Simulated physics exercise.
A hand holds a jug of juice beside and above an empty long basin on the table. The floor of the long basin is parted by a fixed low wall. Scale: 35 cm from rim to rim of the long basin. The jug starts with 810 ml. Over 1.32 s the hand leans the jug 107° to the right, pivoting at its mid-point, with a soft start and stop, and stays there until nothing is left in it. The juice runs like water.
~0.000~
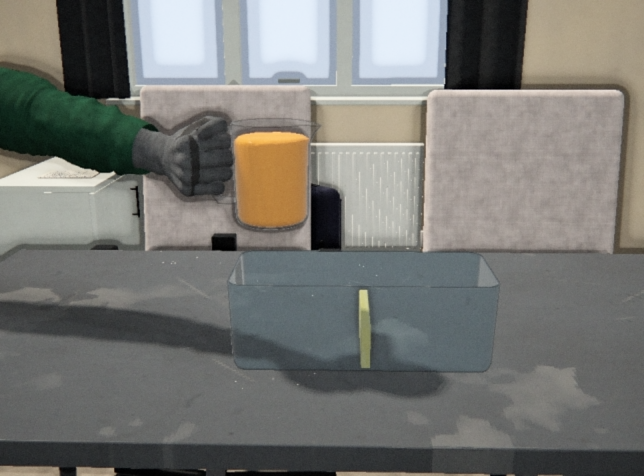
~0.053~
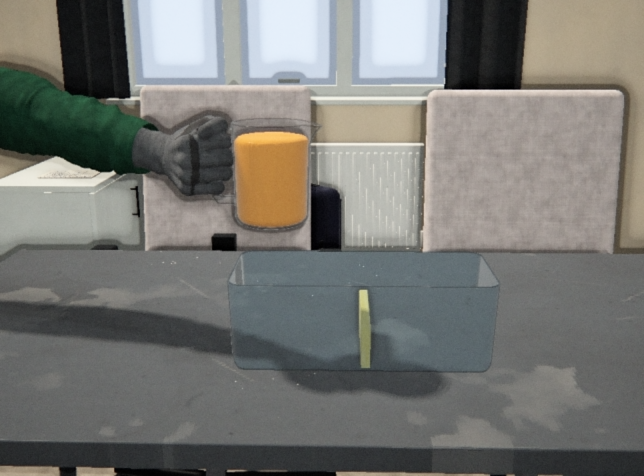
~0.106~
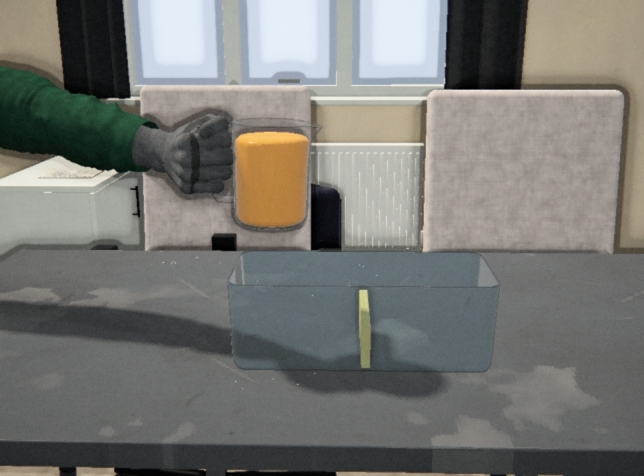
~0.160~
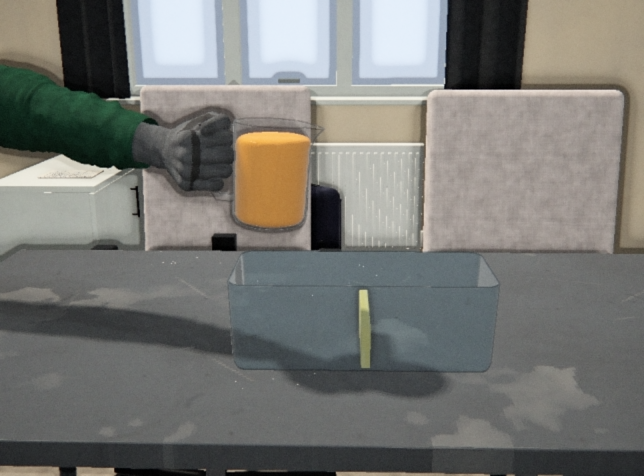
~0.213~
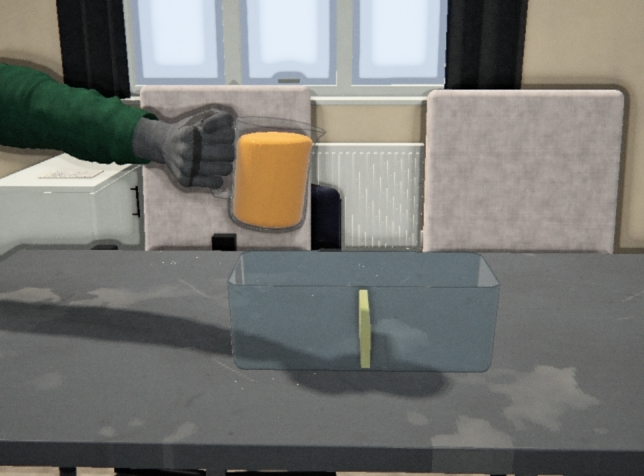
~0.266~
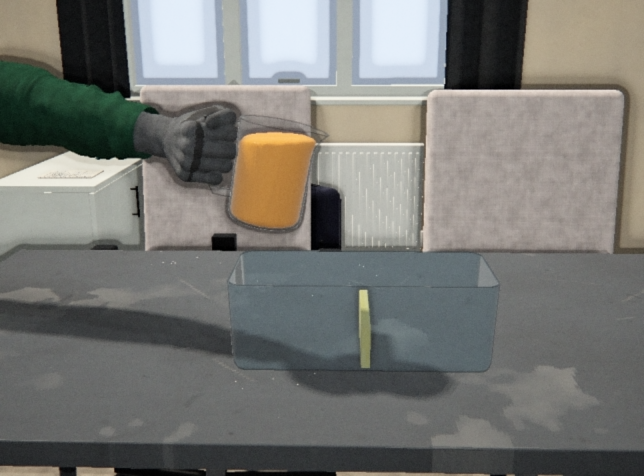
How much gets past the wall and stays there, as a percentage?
Roughly 73 per cent is past the wall.
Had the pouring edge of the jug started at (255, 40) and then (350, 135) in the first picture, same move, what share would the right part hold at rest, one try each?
In turn about 0 and 95 per cent.
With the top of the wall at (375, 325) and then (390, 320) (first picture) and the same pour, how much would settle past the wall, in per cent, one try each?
First 55, then 25 per cent.
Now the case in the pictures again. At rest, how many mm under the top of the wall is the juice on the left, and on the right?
Some 52 mm on the left and 36 mm on the right.
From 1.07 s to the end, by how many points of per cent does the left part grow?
About 24 per cent.
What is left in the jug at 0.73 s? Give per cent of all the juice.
Some 84 per cent.
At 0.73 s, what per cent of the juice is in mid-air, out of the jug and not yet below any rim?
Some 12 per cent.
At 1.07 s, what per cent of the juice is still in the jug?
Near 34 in a hundred.
By 0.73 s the tilt is 63° and 85 per cent is still to pour, 0 is left of the wall and 3 right of it.
By 1.07 s the tilt is 98° and 34 per cent is still to pour, 2 is left of the wall and 46 right of it.
By 1.43 s the tilt is 107° and 2 per cent is still to pour, 22 is left of the wall and 73 right of it.
By 1.82 s the tilt is 107° and 0 per cent is still to pour, 27 is left of the wall and 73 right of it.
At rest 27 per cent lies left of the wall, 73 right of it and 1 outside.
